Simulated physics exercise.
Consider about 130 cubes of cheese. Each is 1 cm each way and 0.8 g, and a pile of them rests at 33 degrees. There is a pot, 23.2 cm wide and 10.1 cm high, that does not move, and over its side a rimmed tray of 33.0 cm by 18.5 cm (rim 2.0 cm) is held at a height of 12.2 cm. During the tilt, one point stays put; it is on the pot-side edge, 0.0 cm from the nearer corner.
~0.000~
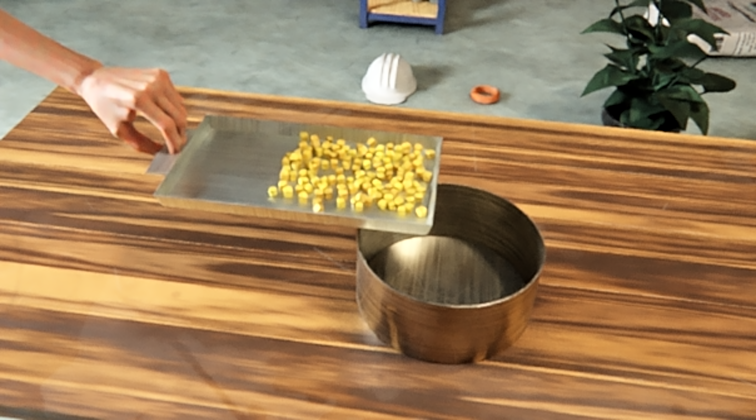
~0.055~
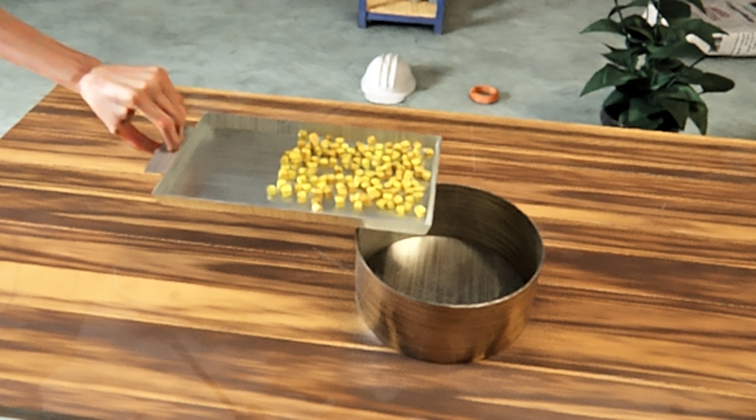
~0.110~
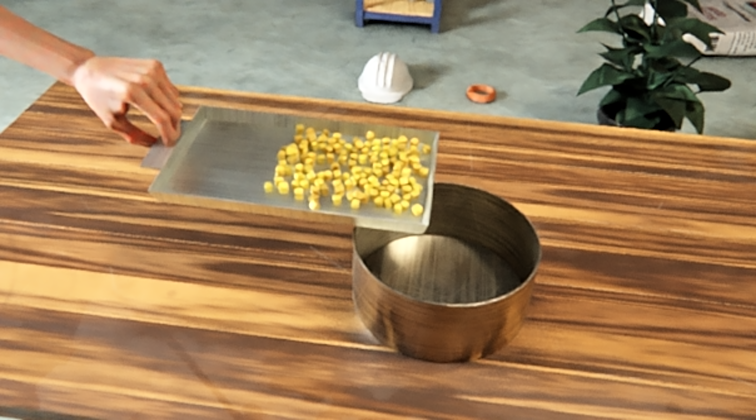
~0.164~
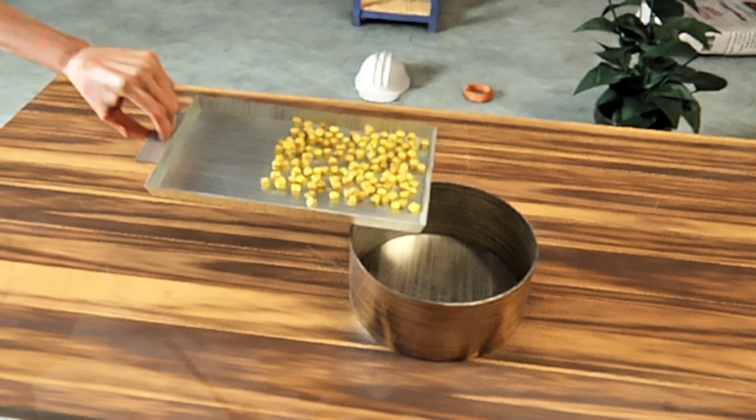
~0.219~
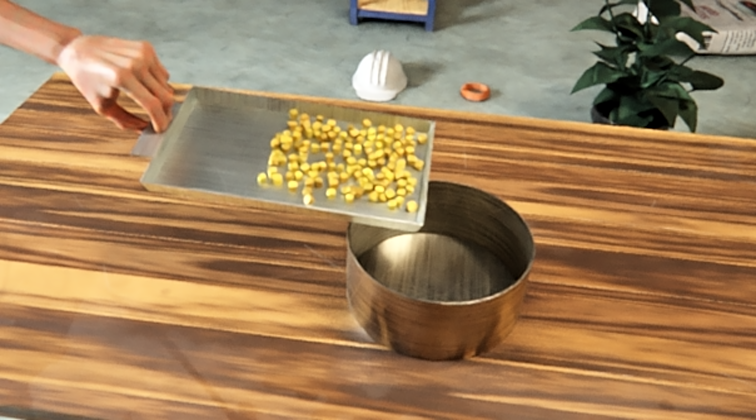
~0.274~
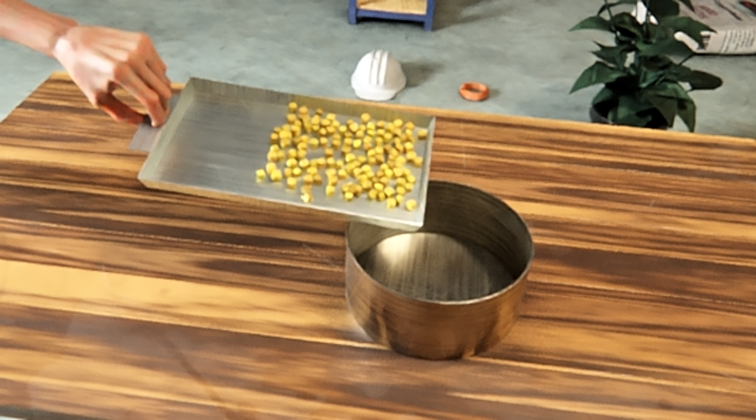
A hand held a metal tray of small yellow cubes over the edge of a round metal pot on a wooden table, then slowly raised the tray's left side, tilting it slightly.
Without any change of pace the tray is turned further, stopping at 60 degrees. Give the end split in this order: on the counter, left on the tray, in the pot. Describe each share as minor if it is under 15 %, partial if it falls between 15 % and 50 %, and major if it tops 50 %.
Counter - minor; tray - major; pot - minor.
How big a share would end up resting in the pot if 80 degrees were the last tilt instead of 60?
65 per cent.
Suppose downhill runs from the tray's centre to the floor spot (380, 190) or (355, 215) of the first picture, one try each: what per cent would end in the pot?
I'd put it at about 10 per cent for the first tilt and about 10 per cent for the second.
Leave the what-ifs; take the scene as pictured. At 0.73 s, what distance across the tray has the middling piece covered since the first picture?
About 1 cm.
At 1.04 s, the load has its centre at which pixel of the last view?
The load's centre is near (370, 184) at that time.
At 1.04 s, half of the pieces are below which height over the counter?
Height: Around 18 cm.
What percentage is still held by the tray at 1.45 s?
It's roughly 95 percent.
After 0.73 s, tilt 34 degrees; the tray holds 100 %, the pot 0 %.
After 1.04 s, tilt 50 degrees; the tray holds 100 %, the pot 0 %.
After 1.45 s, tilt 60 degrees; the tray holds 95 %, the pot 0 %.
By 2.3 s all is still; counter 5 %, tray 95 %, pot 0 %.
